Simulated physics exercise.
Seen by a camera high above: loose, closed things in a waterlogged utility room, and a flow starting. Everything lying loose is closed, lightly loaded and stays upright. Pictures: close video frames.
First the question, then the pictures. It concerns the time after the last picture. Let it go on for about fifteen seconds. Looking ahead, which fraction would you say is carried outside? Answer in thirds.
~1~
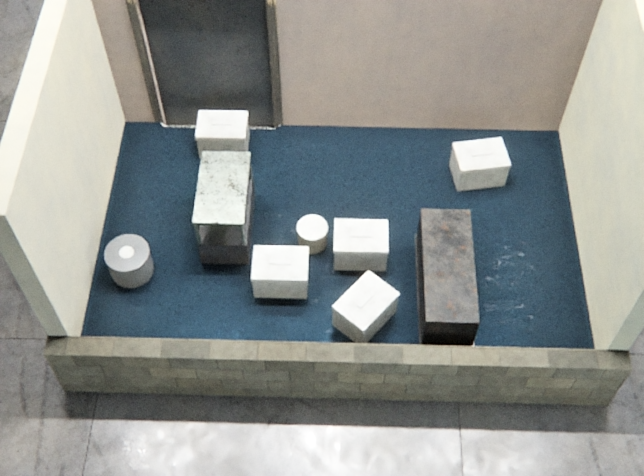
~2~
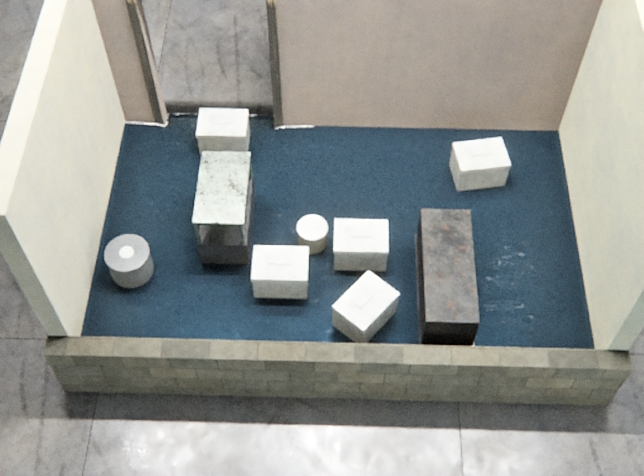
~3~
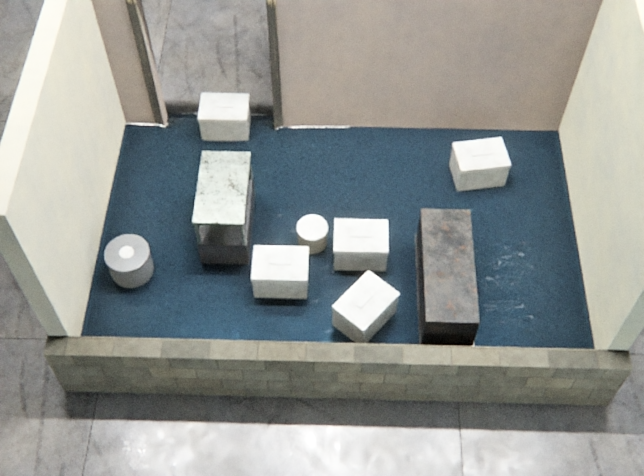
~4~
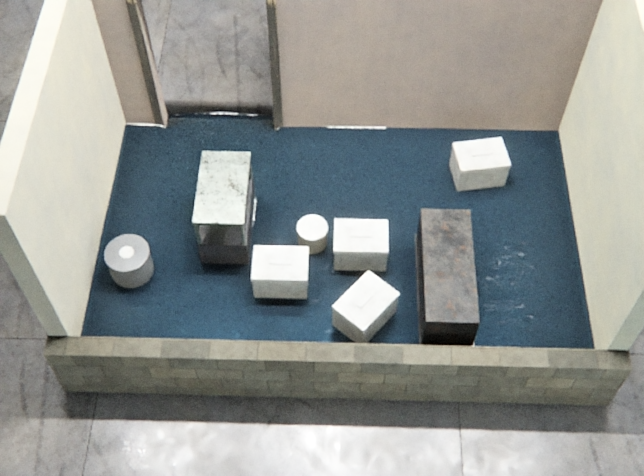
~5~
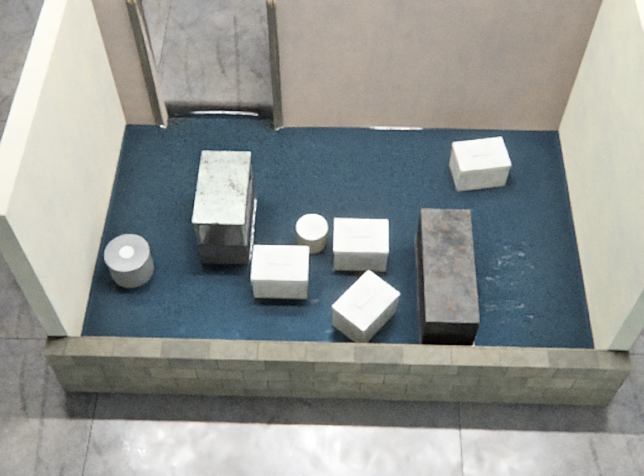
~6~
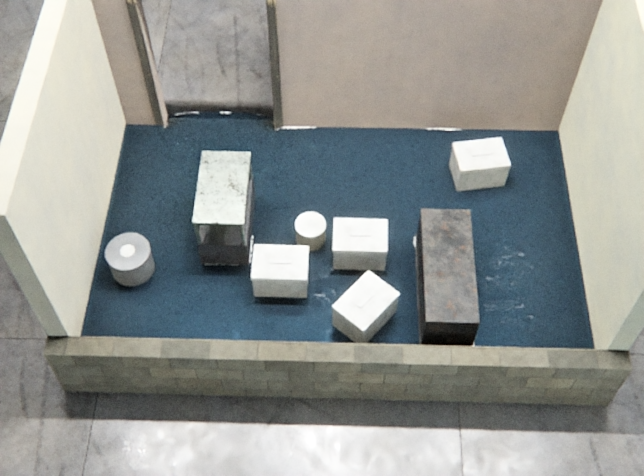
One to two thirds.
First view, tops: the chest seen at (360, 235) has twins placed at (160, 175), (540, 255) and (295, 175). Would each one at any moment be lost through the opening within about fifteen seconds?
Taken in the given order, the three: Exits at some point, doesn't escape and exits at some point.
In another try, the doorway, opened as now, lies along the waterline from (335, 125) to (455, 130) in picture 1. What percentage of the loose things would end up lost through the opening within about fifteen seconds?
Some 60 per cent of the lot.
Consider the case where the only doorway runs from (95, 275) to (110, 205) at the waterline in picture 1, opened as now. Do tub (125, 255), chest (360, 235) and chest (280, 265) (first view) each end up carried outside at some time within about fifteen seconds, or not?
Sequentially: Escapes, remains, escapes.
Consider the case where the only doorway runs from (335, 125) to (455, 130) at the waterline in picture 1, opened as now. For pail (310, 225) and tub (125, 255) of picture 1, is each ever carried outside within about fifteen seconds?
First lost, second retained.
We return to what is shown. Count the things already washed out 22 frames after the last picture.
That makes 3.
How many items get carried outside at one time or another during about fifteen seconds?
3 in all.
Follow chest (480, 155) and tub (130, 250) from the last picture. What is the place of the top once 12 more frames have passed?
Approximately (422, 148), and approximately (141, 179).
A moment on, 1 of 7 are out; 6 afloat.
Next, 1 of 7 are out; 6 afloat.
Later, 3 of 7 are out; 4 afloat.
In the end, 3 of 7 are out; 4 afloat.
